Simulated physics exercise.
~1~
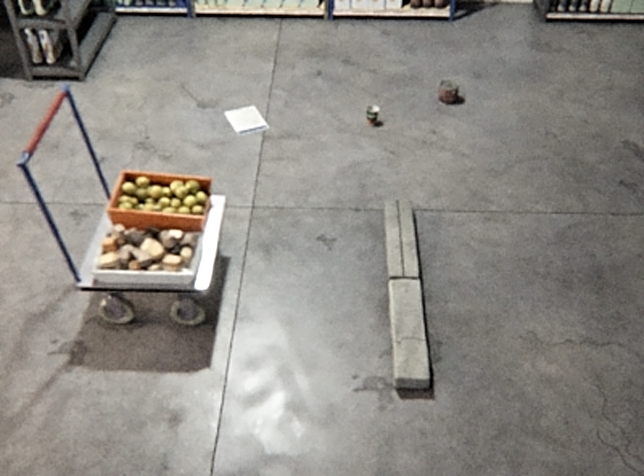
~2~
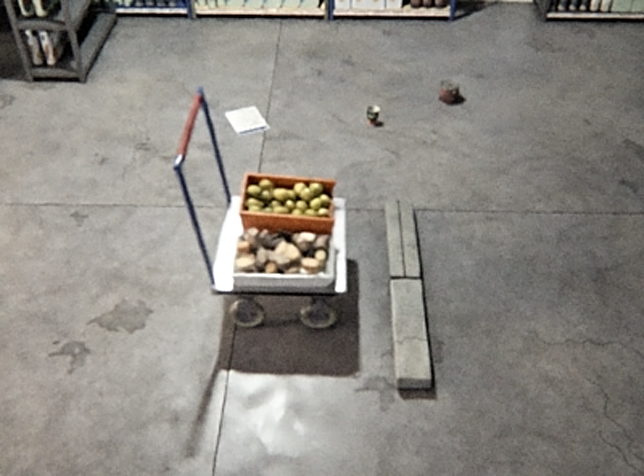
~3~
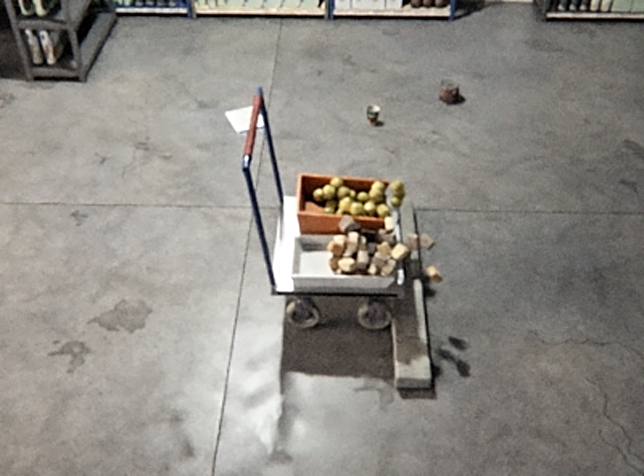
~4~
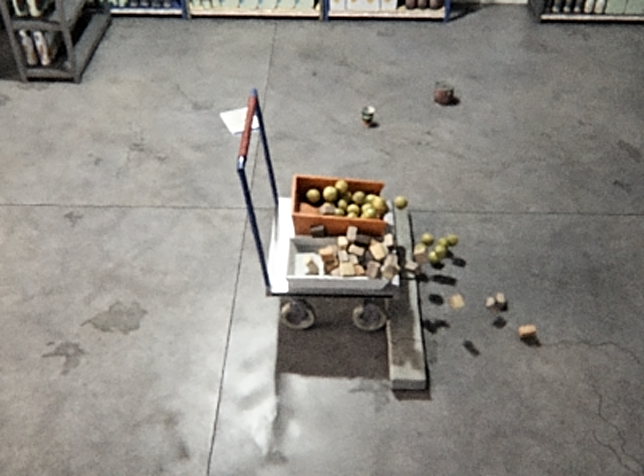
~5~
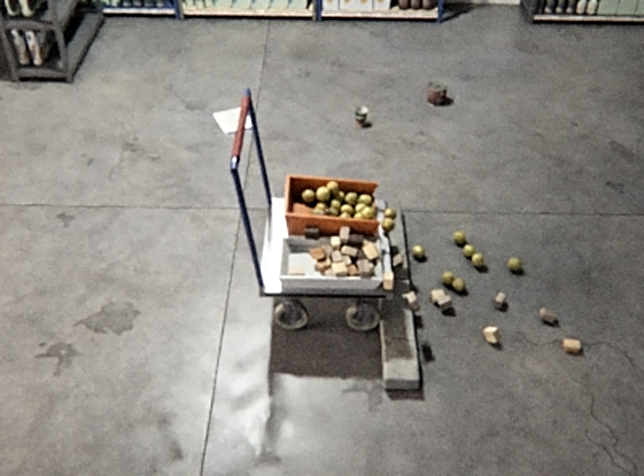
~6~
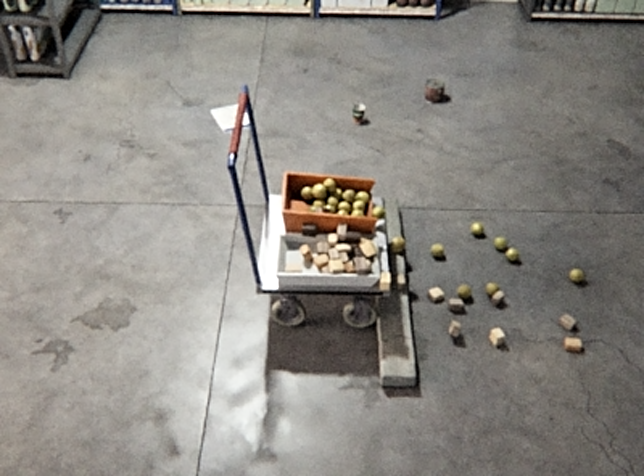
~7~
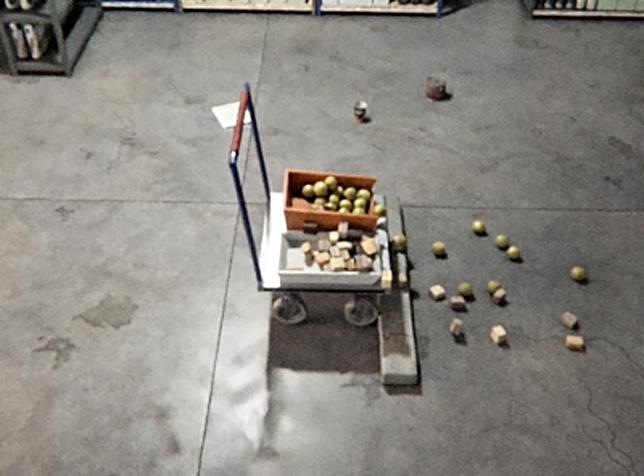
The clip opens on a trolley at the left of a grey concrete floor, carrying an orange tote of yellow-green apples behind a white tote of wooden blocks. It rolls right towards a low step, its load still settled. As it stops against the step, both totes stay put while the apples and blocks surge to the right. Some spill over the right-hand ends, drop past the step and scatter across the floor beyond. The scattered pieces spread out and come to rest, while the trolley stands still with most of its goods still in the totes.
